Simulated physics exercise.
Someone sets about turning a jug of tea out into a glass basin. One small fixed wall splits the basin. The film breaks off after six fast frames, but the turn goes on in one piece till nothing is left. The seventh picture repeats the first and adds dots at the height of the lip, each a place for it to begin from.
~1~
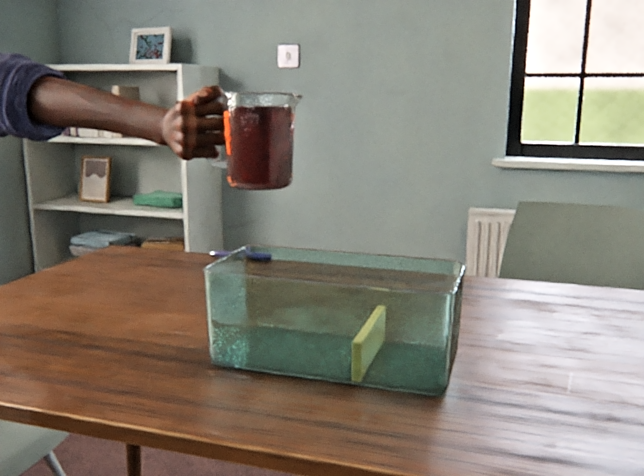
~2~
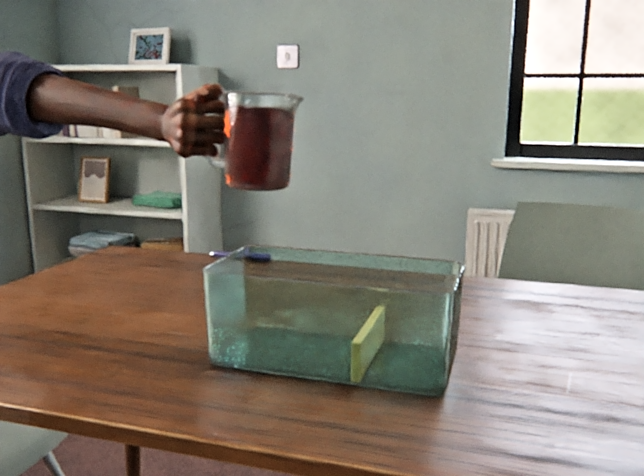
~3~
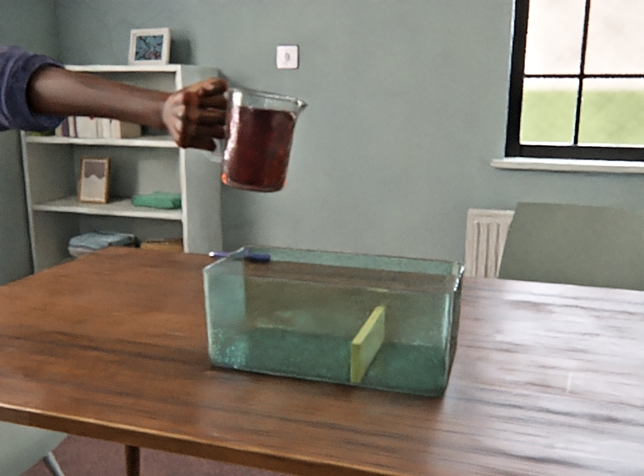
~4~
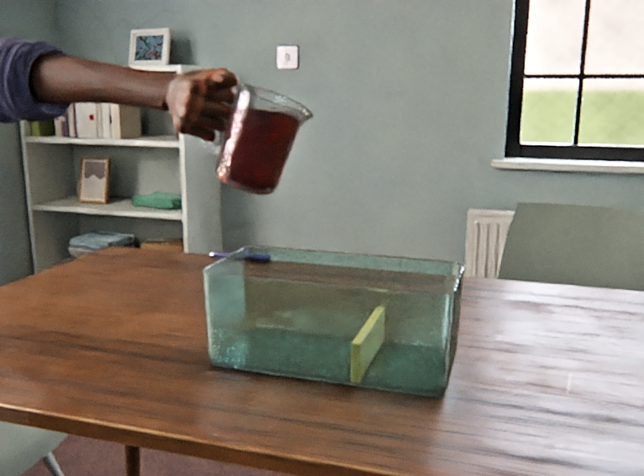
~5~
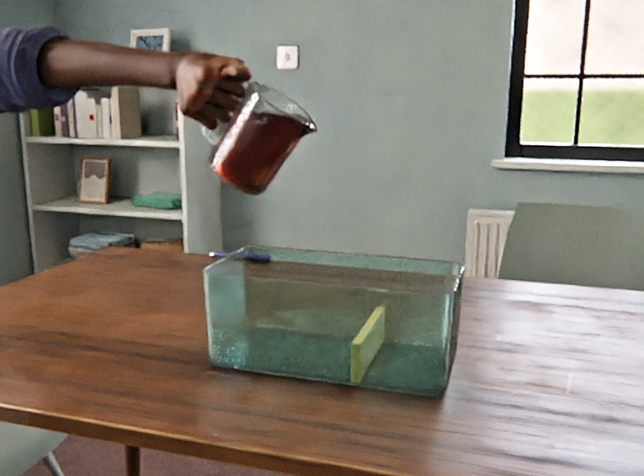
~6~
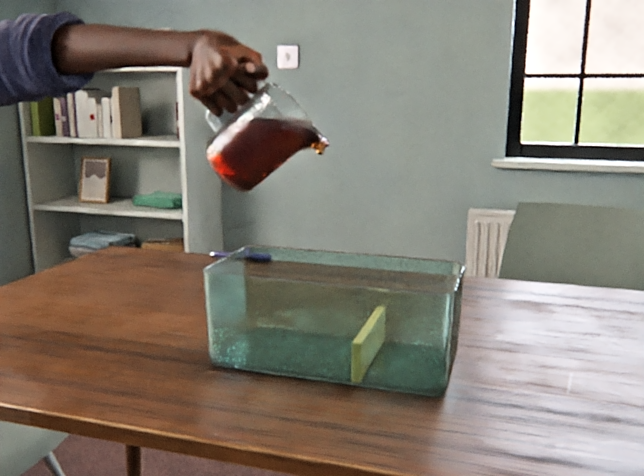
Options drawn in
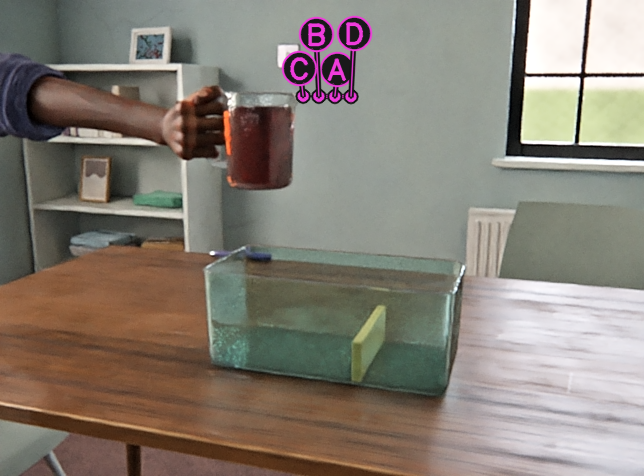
At the start, a hand holds a glass jug of dark reddish tea upright above a glass basin with a low yellow-green wall inside, on a wooden table. The hand gradually tilts the jug to the right, more and more steeply, until tea just slips over its lip.
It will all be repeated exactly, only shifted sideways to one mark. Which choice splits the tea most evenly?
Spot B does it best.
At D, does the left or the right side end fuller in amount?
The right one.
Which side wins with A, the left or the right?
The right one.
In magenta, A at (334, 96); B at (318, 96); C at (303, 96); D at (351, 96).
With A, about 16 % ends left of the wall and 82 % right of it; 3 % is lost outside.
With B, about 49 % ends left of the wall and 50 % right of it.
With C, about 81 % ends left of the wall and 13 % right of it; 5 % is lost outside.
With D, about 13 % ends left of the wall and 81 % right of it; 6 % is lost outside.
